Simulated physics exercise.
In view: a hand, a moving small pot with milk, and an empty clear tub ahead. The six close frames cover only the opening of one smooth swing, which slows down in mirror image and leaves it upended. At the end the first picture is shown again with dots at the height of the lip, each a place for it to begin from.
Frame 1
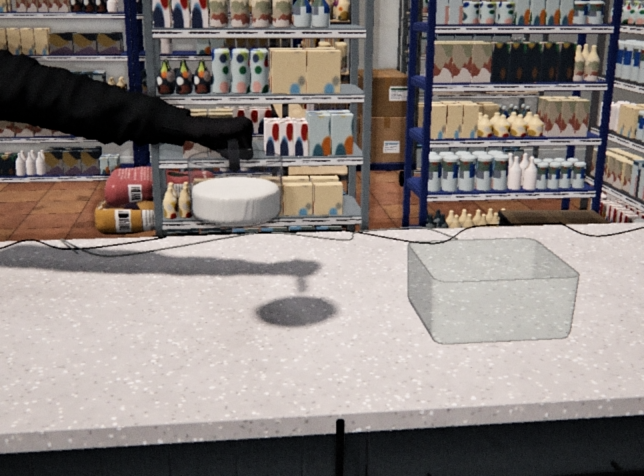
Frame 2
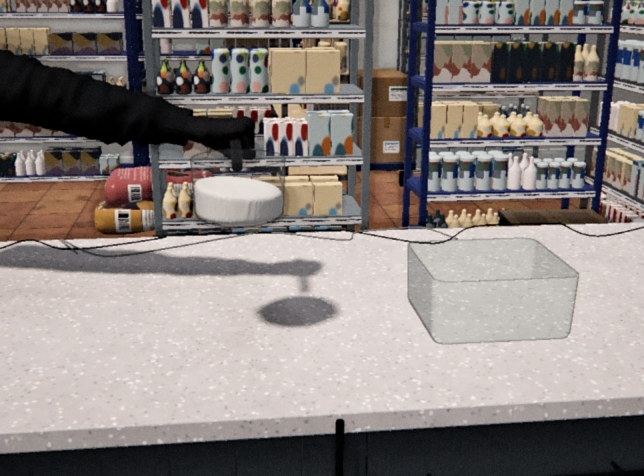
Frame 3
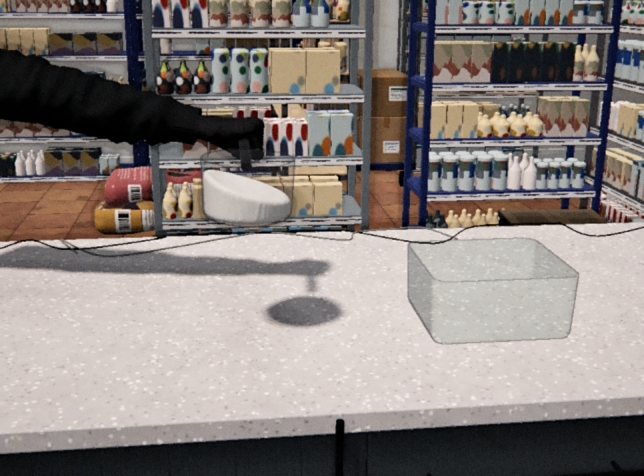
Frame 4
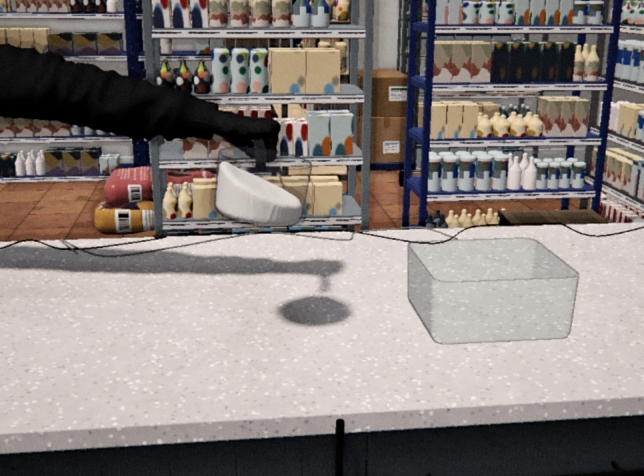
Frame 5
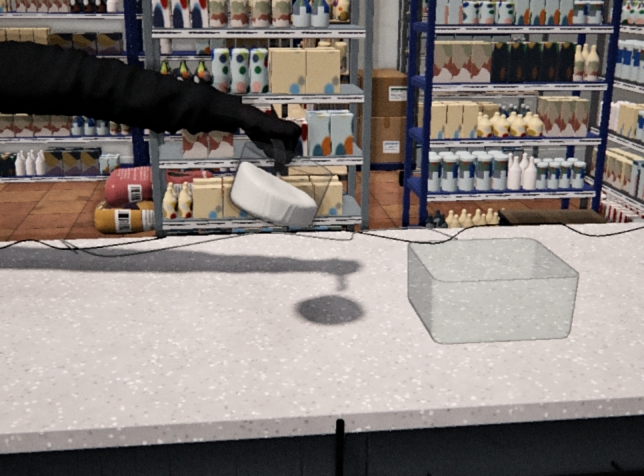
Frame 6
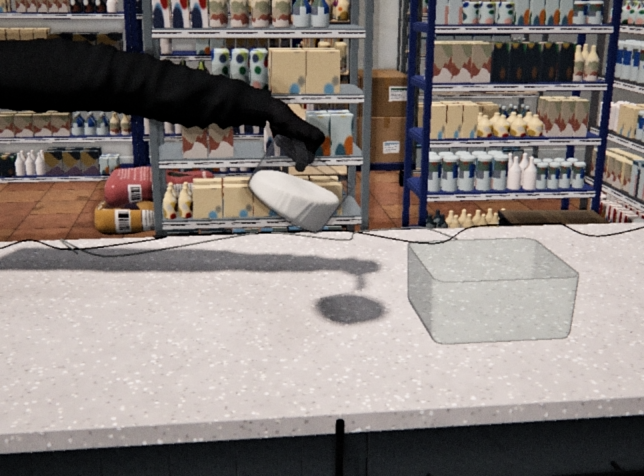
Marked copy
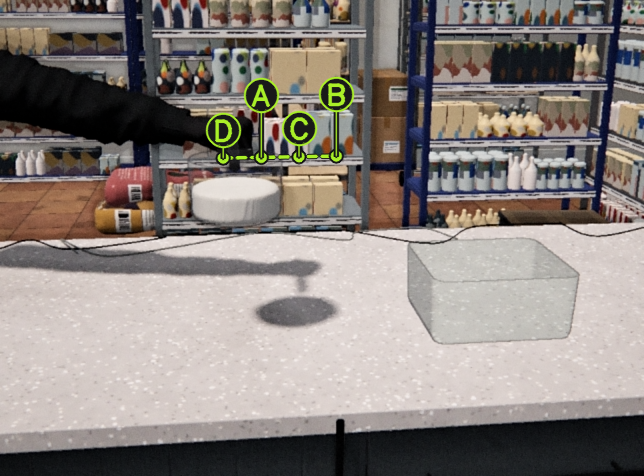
A black-sleeved arm reaches in from the left above a speckled white counter, seen from a fixed, slightly raised view facing store shelves stocked with bottles and boxes. It holds a small white pot over the counter's left half, with an empty clear tub standing to the right. The arm carries the pot slowly rightward, tilting it progressively down toward the right, while their shadow slides along the counter.
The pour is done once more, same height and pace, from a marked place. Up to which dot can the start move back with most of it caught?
Take A.
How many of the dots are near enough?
Three of the four.
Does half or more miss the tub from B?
No, not at all.
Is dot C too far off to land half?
No.
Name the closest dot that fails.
That is dot D.
In lime, A at (261, 157); B at (336, 156); C at (299, 156); D at (223, 158).
If A is chosen, about 66 % lands in the tub, 18 % falls short and 16 % goes beside or beyond.
If B is chosen, about 88 % lands in the tub, 7 % falls short and 5 % goes beside or beyond.
If C is chosen, about 74 % lands in the tub, 6 % falls short and 19 % goes beside or beyond.
If D is chosen, about 13 % lands in the tub, 82 % falls short and 5 % goes beside or beyond.
